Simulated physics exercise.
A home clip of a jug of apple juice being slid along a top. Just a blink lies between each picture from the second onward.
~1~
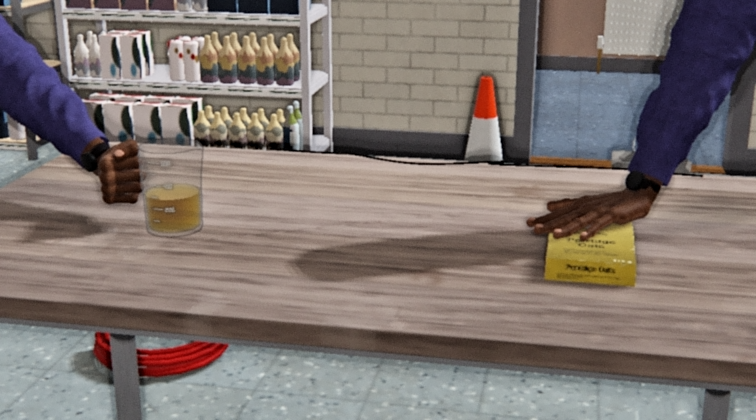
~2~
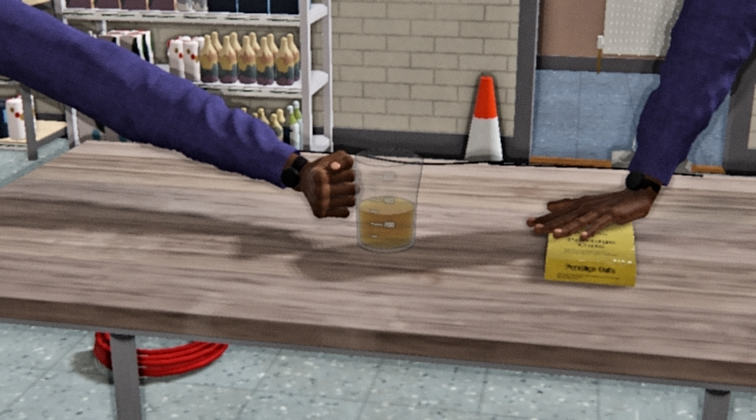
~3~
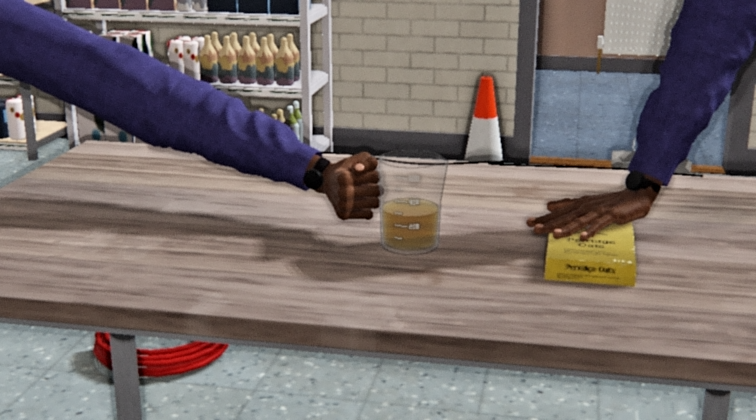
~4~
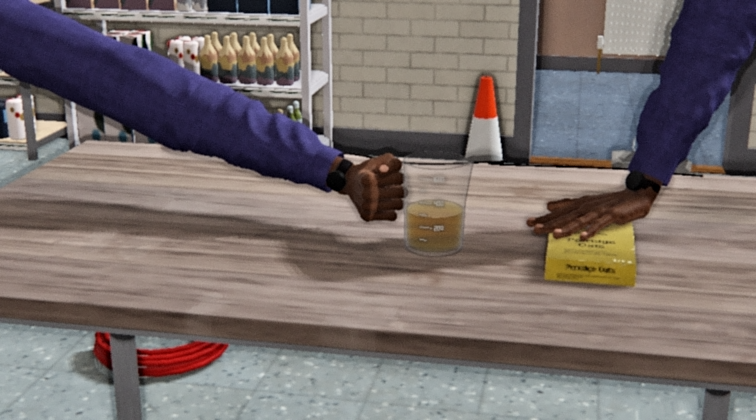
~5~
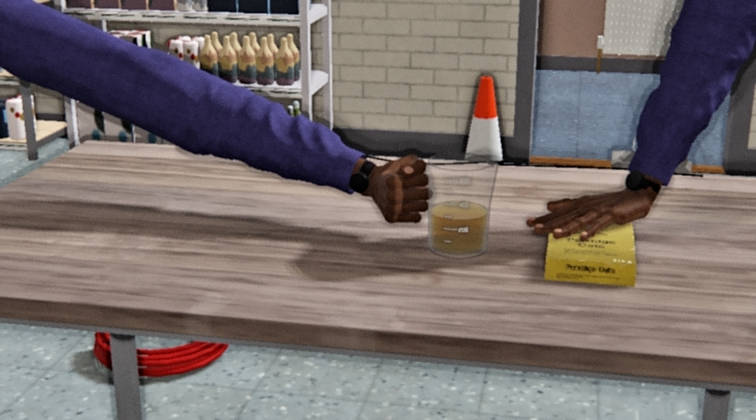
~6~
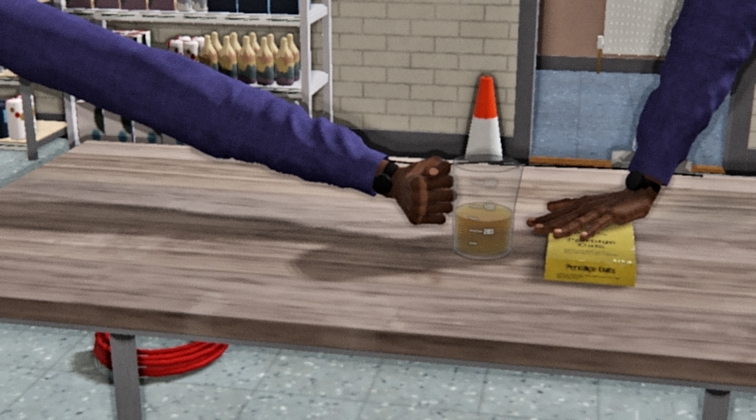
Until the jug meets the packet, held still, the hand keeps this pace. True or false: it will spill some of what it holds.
False.
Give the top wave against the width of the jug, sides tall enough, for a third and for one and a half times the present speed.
Peak rise: 15 percent first, 55 percent second.
Soon after, the jug meets the packet.
Later, the apple juice surges up the wall; the wave climbs under half way to the rim.
In the end, the jug stands at the packet; nothing has left it.
